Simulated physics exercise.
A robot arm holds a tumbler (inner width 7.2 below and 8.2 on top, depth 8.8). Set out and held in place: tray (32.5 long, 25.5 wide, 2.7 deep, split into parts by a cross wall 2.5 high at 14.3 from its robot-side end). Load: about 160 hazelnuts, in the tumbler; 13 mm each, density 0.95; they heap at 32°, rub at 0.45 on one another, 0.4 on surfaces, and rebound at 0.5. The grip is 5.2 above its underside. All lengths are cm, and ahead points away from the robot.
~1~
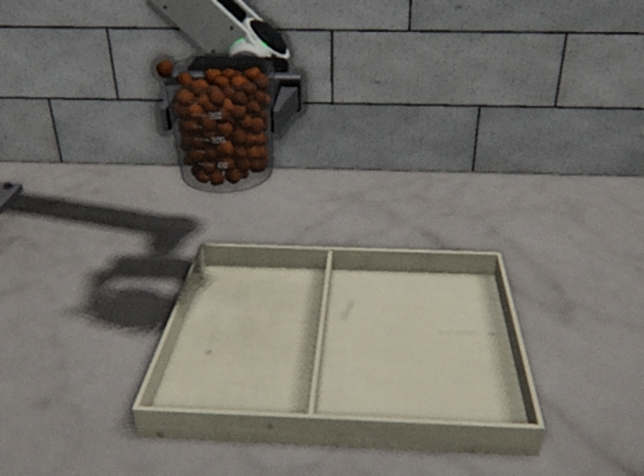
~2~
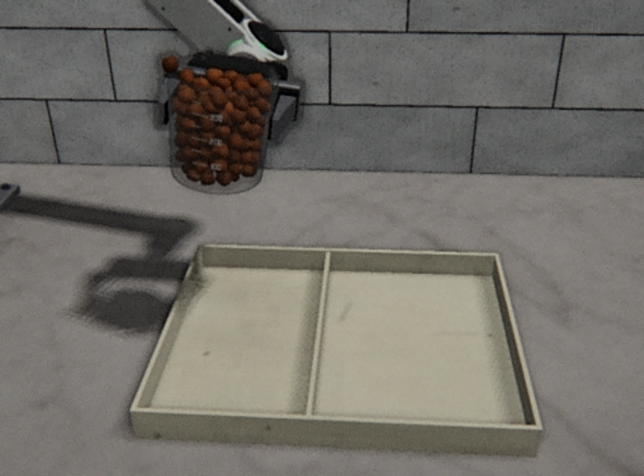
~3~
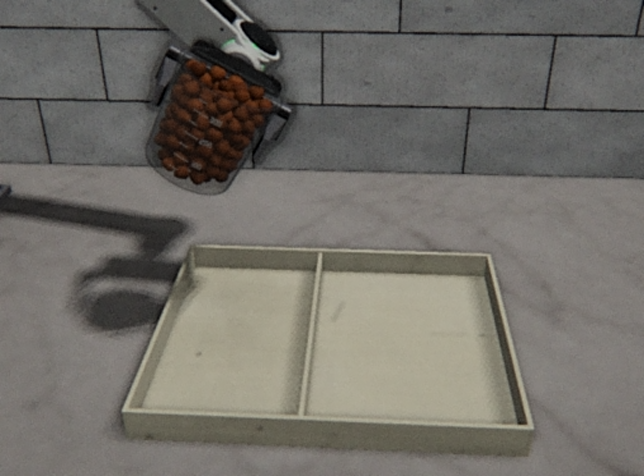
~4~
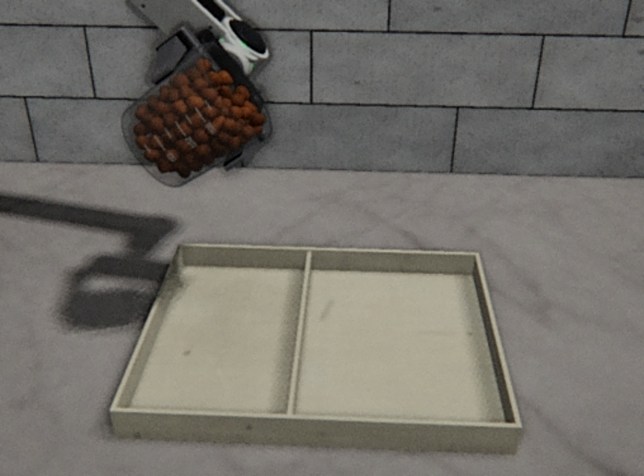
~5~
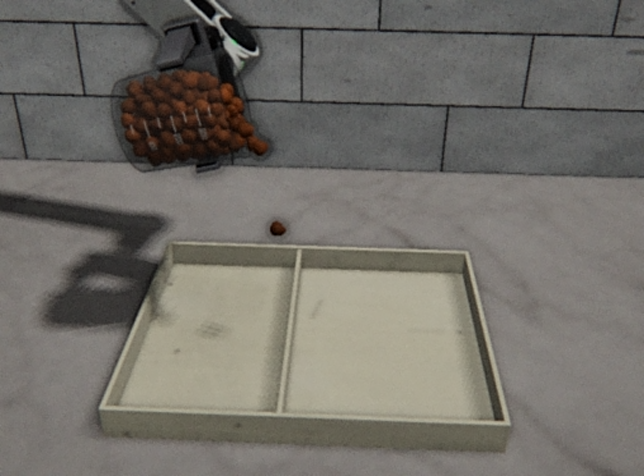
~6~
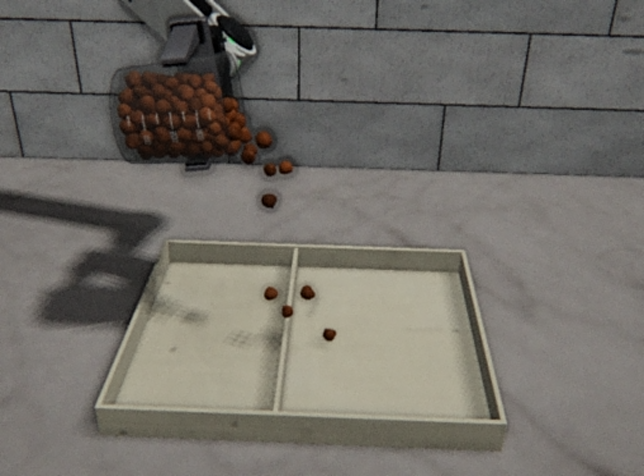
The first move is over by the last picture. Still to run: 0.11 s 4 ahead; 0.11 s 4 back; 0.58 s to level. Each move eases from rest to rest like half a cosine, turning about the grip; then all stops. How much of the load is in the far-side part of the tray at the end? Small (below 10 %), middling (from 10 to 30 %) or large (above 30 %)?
Answer: Large; above 30 % of the hazelnuts finish in the far-side part of the tray.
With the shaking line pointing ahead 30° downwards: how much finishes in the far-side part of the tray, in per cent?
About 40 per cent.
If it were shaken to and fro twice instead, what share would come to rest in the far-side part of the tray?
Then about 75 per cent.
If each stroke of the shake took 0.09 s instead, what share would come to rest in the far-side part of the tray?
In that case some 70 per cent.
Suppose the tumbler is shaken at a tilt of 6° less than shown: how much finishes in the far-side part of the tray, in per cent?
About 45 per cent.
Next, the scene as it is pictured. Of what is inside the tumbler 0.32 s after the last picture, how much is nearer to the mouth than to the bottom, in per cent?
Roughly 55 per cent.
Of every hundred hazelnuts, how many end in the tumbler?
Some 30 per cent.
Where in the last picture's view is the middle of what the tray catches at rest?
Around (377, 339).
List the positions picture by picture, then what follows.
In the first frame, tumbler middle at (223, 125), level; upper third of the load around (221, 99), from x 165 to 260, top at y 70; 165 in the tumbler.
In the second frame, tumbler middle at (220, 126), tilted 8° forward; upper third of the load around (220, 99), from x 170 to 265, top at y 65.
In the third frame, tumbler middle at (209, 125), tilted 29° forward; upper third of the load around (206, 99), from x 160 to 265, top at y 70.
In the fourth frame, tumbler middle at (194, 121), tilted 54° forward; upper third of the load around (195, 98), from x 140 to 255, top at y 65.
In the fifth frame, tumbler middle at (182, 115), tilted 75° forward; upper third of the load around (181, 94), from x 130 to 280, top at y 75; 164 in the tumbler, 1 in flight or on a rim.
In the sixth frame, tumbler middle at (179, 112), tilted 83° forward; upper third of the load around (171, 94), from x 125 to 330, top at y 80; 158 in the tumbler, 3 in the far-side part, 1 in the robot-side part, 3 in flight or on a rim.
Then, 0.32 s after the last picture, tilted 77° forward, highest piece 23 above the table; 60 in the far-side part, 58 in the tumbler, 4 in the robot-side part, 43 in flight or on a rim.
Then, 0.64 s after the last picture, tilted 15° forward, highest piece 25 above the table; 93 in the far-side part, 53 in the tumbler, 15 in the robot-side part, 2 on the table or floor, 2 in flight or on a rim.
Then, 1.00 s after the last picture, level, highest piece 23 above the table; 95 in the far-side part, 53 in the tumbler, 15 in the robot-side part, 2 on the table or floor.
Then, 2.05 s after the last picture, level, highest piece 23 above the table; 95 in the far-side part, 53 in the tumbler, 15 in the robot-side part, 2 on the table or floor.
Final count, 95 in the far-side part, 53 in the tumbler, 15 in the robot-side part, 2 on the table or floor. That is 58 % in the far-side part of the tray.
